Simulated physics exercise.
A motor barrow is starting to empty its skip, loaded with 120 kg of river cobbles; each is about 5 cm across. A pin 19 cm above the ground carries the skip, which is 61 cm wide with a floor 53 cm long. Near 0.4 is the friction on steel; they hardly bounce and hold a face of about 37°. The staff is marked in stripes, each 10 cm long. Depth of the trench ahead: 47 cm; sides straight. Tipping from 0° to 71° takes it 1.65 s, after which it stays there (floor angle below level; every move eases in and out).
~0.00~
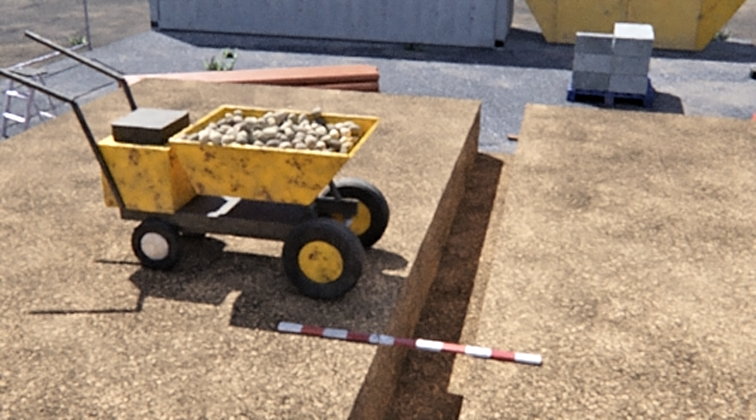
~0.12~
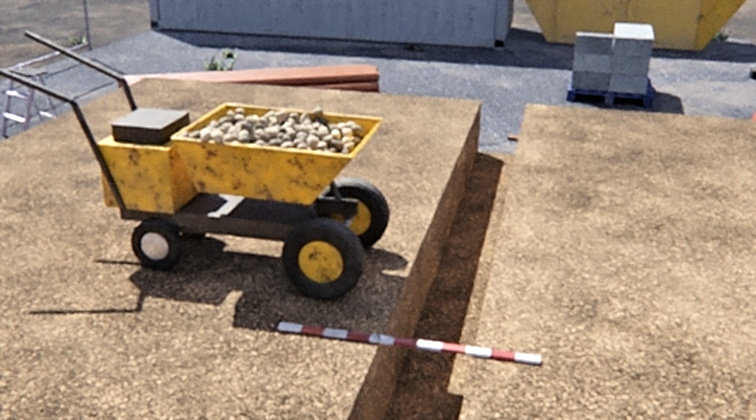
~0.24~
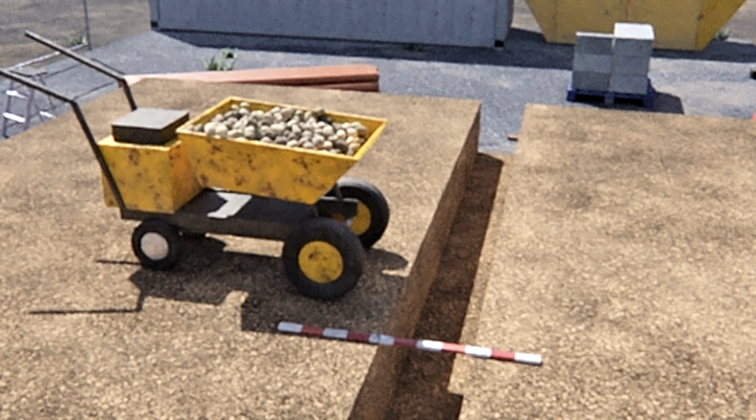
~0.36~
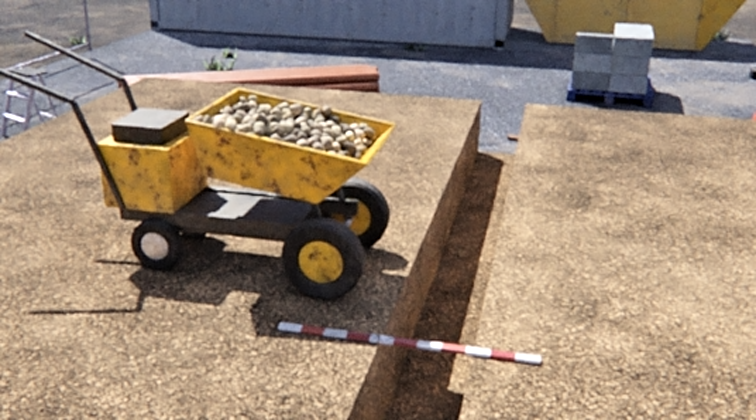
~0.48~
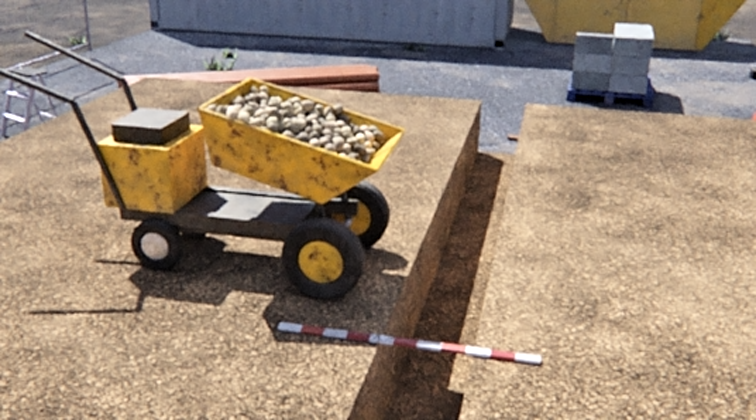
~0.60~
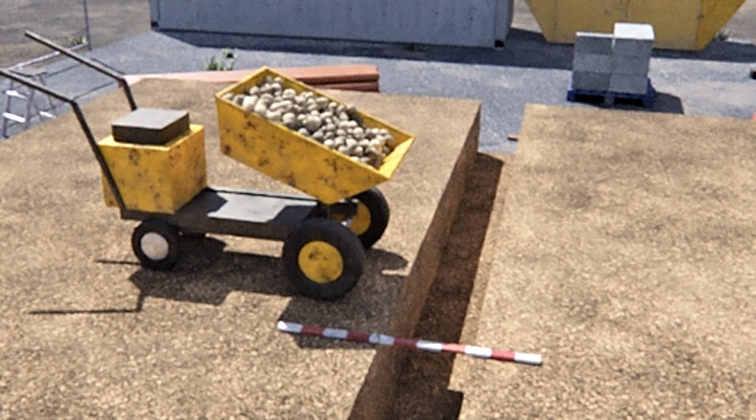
The footage shows a yellow motor barrow loaded with rounded stones standing beside a straight-sided trench, a red-and-white rod lying across the edge. Its skip gradually tilts forward to the right, the rear rising while the wheels stay still.
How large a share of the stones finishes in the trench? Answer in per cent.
A share of about 61 per cent.
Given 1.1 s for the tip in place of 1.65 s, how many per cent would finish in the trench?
Roughly 50 per cent.
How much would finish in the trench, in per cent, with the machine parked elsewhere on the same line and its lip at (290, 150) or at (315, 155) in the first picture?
About 100 and 95 per cent.
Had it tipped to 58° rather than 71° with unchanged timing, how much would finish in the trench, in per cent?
Around 55 per cent would finish in the trench.
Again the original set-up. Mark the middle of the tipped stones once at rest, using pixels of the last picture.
Middle at around (469, 353), I'd say.
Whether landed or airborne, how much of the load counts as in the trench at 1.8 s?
30 per cent or so by then.
After 1.2 s the floor is at 60°; 98 % in the skip, 2 % in the trench; the foremost stones are at (461, 237).
After 1.8 s the floor is at 71°; 44 % in the skip, 28 % in the trench, 28 % past the trench; the foremost stones are at (599, 312).
After 2.1 s the floor is at 71°; 18 % in the skip, 43 % in the trench, 39 % past the trench; the foremost stones are at (678, 315).
After 4.1 s the floor is at 71°; 0 % in the skip, 61 % in the trench, 39 % past the trench; the foremost stones are at (717, 306).
